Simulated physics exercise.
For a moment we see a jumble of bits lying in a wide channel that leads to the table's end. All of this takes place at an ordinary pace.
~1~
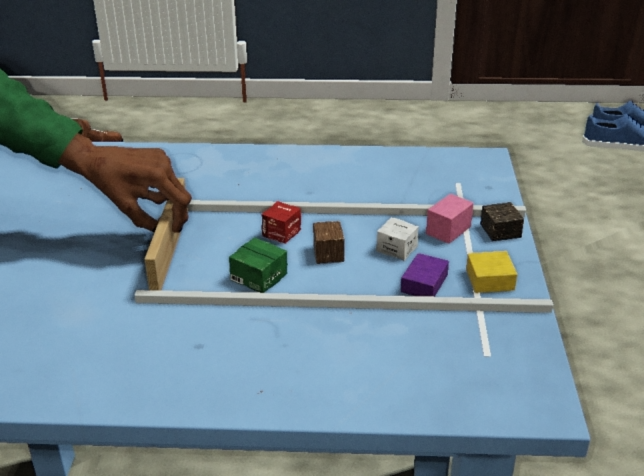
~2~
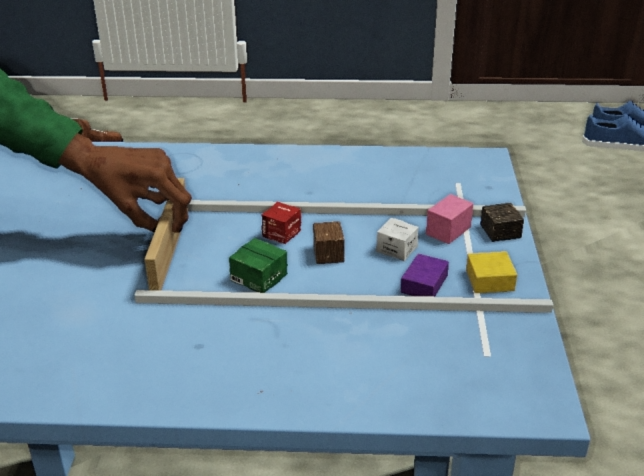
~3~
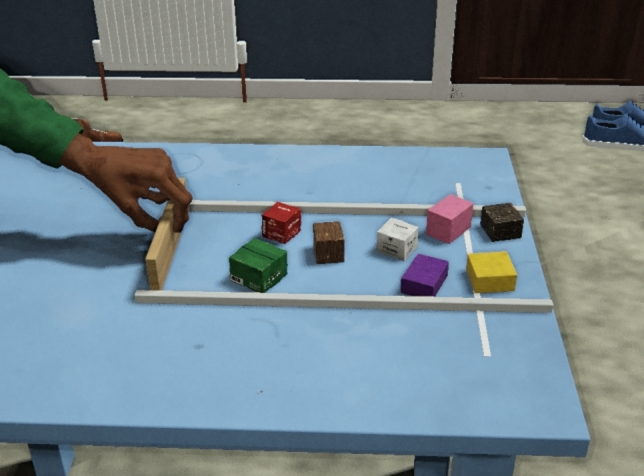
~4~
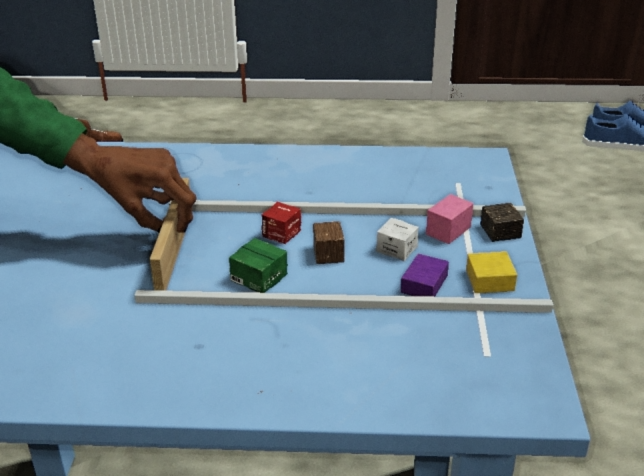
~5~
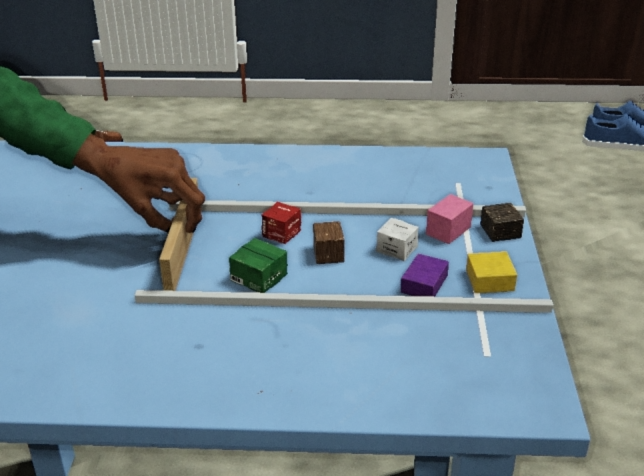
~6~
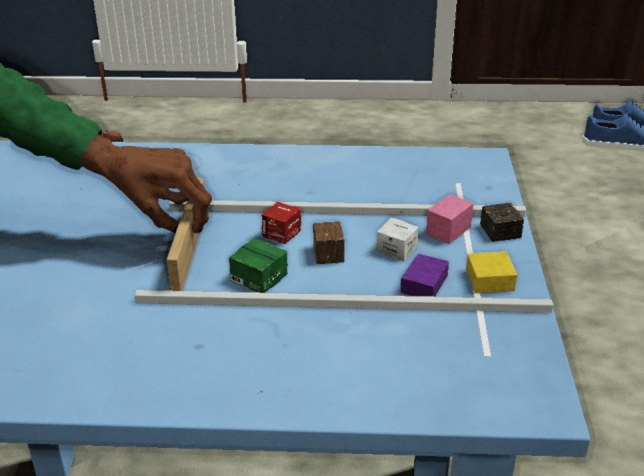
At the start, a hand in a green sleeve holds a wooden board upright at the left end of a railed channel on a blue table, with colourful blocks scattered inside. The hand then slides the board slightly to the right, still short of the blocks, which all stay still.
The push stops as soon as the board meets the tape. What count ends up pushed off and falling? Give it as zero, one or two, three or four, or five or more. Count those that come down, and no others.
A single one or a pair go.
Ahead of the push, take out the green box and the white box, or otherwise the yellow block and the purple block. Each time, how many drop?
First try 1, second try 1.
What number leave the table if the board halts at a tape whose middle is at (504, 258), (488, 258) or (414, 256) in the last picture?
In that order 5, 3 and 0.
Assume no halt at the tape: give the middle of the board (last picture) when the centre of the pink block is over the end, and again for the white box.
The middle is at (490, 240) when it's the pink block, and at (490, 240) when it's the white box.
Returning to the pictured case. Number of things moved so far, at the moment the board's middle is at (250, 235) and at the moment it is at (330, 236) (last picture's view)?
Counts: 1, 3.
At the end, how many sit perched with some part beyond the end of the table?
Count of overhanging things: 1.
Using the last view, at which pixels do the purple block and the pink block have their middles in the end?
Final positions - purple block around (536, 280), pink block around (510, 220).
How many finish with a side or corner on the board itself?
That makes 3.
Early on, none off yet; black block at rest near (502, 222); yellow block at rest near (491, 272); pink block at rest near (450, 219).
Finally, the number that fall off is one or two; lost, yellow block and black block.
